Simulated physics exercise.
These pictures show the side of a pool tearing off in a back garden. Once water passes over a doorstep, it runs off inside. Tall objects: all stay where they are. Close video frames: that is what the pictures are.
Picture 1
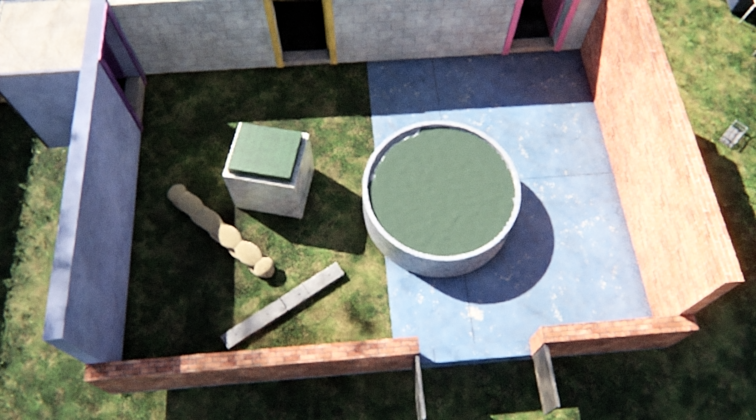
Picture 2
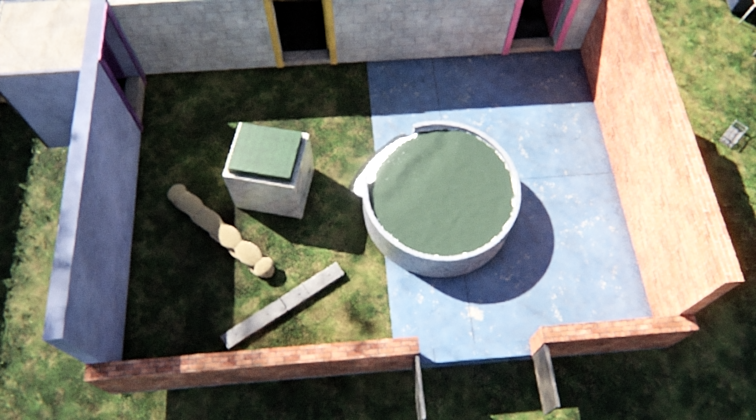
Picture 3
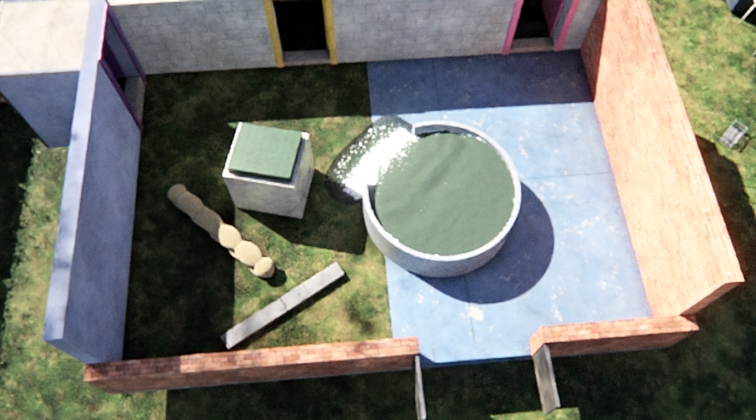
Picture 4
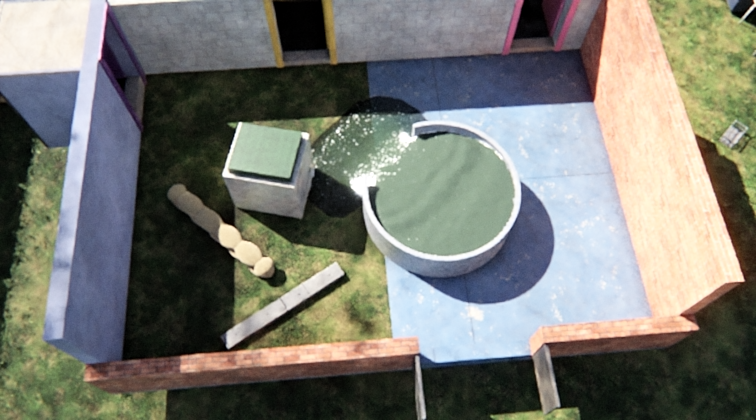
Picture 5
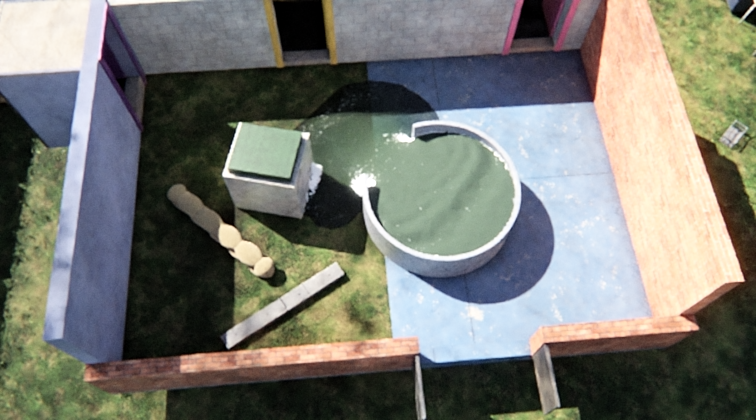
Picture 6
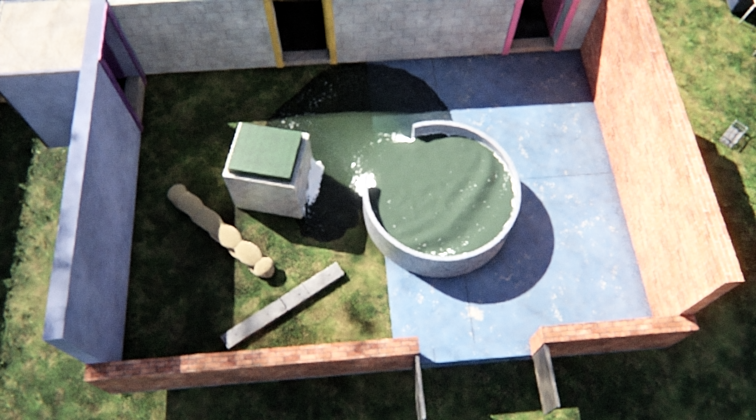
A round pool in a walled garden stood still until its far left side broke open, and green water gushed out, spreading across the grass toward the back wall and splashing against a square block.
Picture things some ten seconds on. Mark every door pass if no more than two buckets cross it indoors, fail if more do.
Marks: Yellow door fail, pink door pass, purple door pass.
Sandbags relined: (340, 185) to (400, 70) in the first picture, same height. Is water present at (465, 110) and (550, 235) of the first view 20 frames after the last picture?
I'd say waterlogged for the first, left untouched for the second.
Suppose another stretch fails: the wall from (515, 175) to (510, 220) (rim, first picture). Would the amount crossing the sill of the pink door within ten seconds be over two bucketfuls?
My take is that pink door crosses the line.
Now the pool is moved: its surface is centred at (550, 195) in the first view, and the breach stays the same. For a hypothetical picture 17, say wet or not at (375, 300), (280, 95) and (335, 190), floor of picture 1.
Bone-dry, soaked, soaked.
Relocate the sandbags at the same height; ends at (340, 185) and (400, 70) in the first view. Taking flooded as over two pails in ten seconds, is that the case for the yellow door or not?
In short: The yellow door takes less.
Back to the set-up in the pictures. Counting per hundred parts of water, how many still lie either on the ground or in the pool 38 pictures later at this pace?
Estimate: 98 per cent.
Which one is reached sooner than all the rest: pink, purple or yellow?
From the pictures, my answer is the door marked yellow.
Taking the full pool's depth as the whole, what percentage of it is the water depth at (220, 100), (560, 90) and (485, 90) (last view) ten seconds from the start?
Readings in order: Around 14, 12 and 6 %.
A moment on, water covers 20 % of the floor; the yellow door wet at the sill, nothing in, the pink door not reached, the purple door not reached.
Next, water covers 30 % of the floor; the yellow door over two buckets in, the pink door not reached, the purple door not reached.
Then, water covers 50 % of the floor; the yellow door over two buckets in, the pink door wet at the sill, nothing in, the purple door wet at the sill, nothing in.
Later, water covers 75 % of the floor; the yellow door far over two buckets in, the pink door wet at the sill, nothing in, the purple door wet at the sill, nothing in.
In the end, water covers 95 % of the floor; the yellow door far over two buckets in, the pink door wet at the sill, nothing in, the purple door wet at the sill, nothing in.
